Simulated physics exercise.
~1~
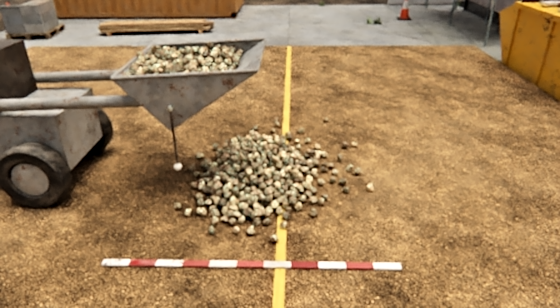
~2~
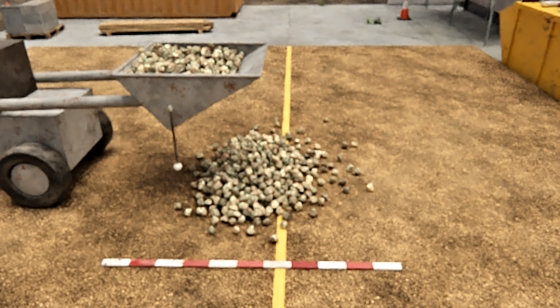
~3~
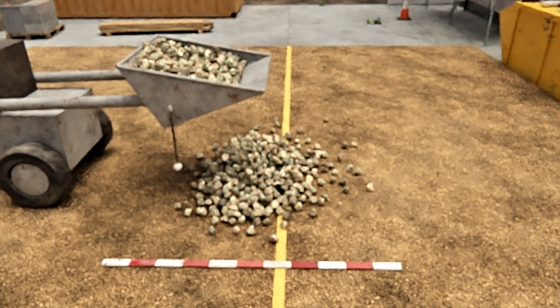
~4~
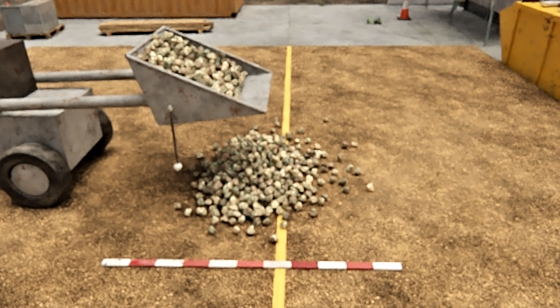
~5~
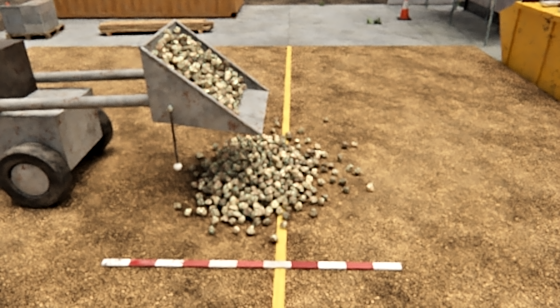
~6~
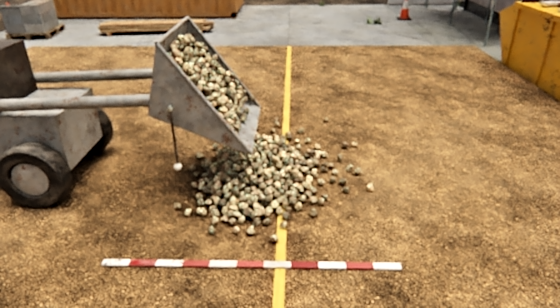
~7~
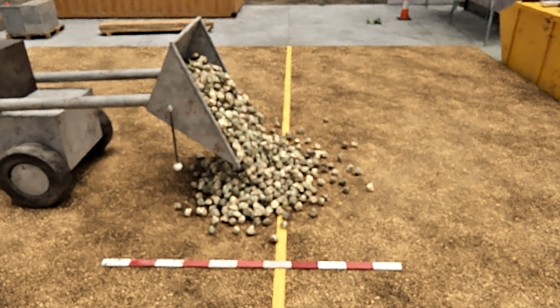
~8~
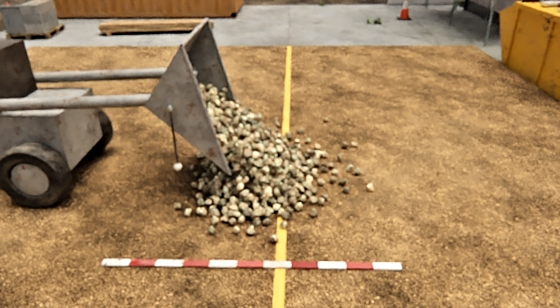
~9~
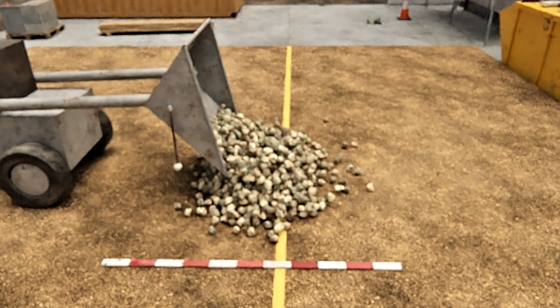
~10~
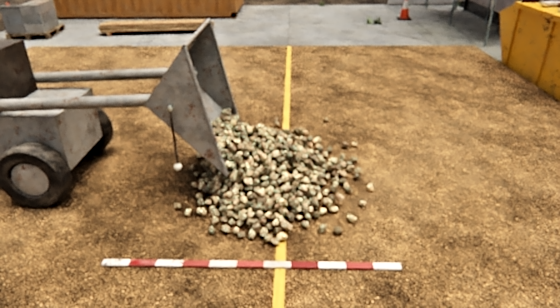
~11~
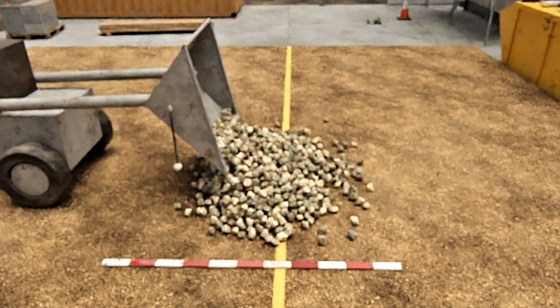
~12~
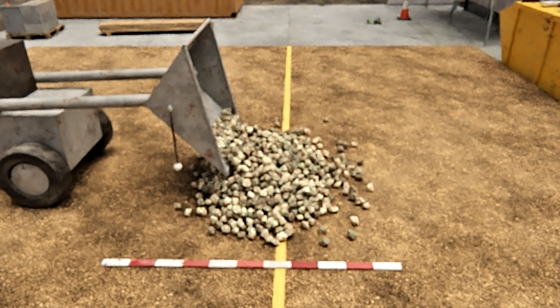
A grey metal skip full of pale, rounded stones sits at the left on the arms of a wheeled cart, seen from slightly above by a still camera. Beneath it, a loose heap of similar stones lies on a brown, gritty floor, partly across a yellow line, with a red and white staff in front. The skip tips forward to the right, slowly at first, then steeply. Its stones slide out onto the heap, which swells and spreads across the line and towards the staff. At the end the skip stays steeply tilted against the larger pile, and everything is still.
